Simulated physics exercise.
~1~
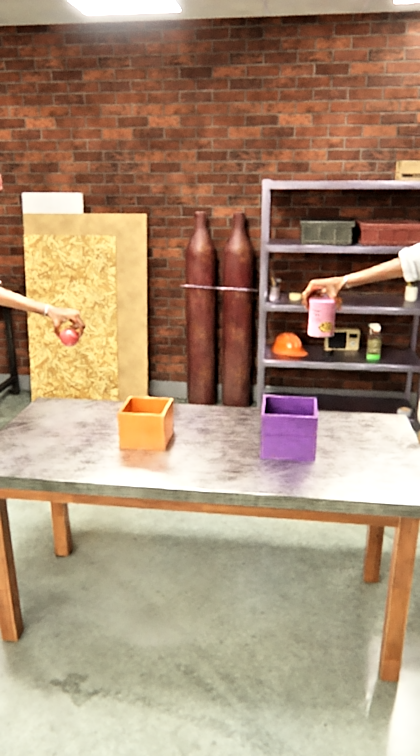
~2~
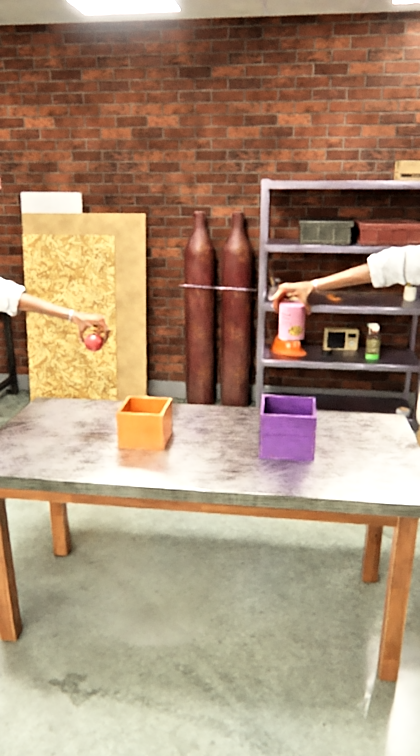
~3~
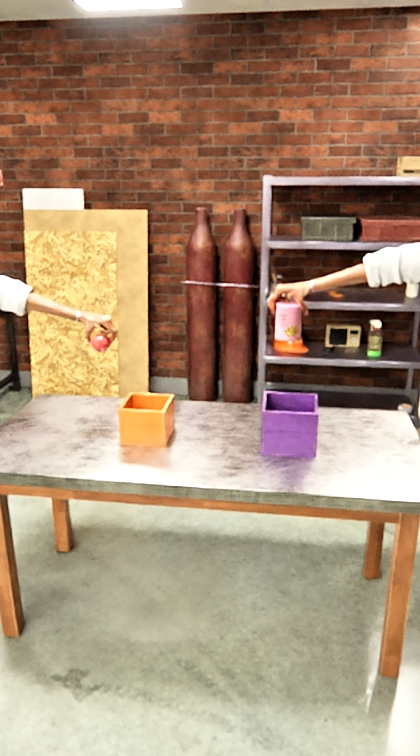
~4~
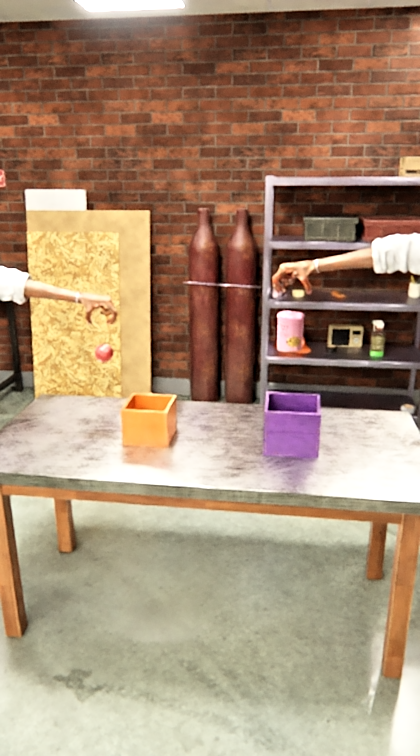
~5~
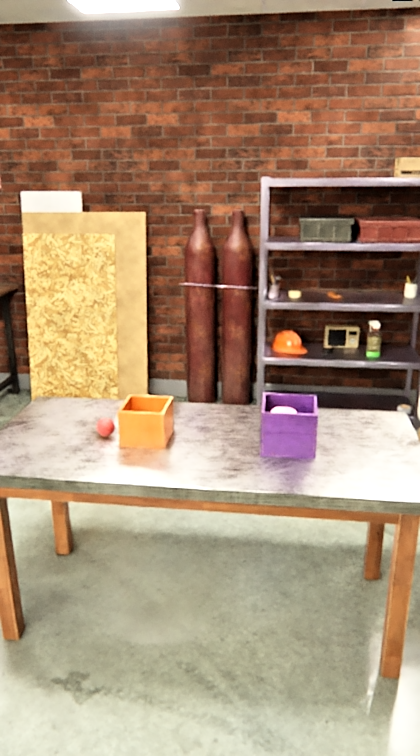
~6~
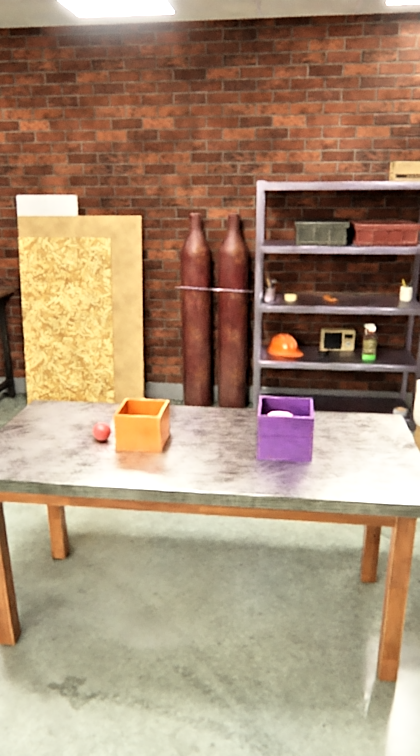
Two hands releasing a pink tin and red apple above a table, the tin landing in a purple box, the apple missing an orange one.
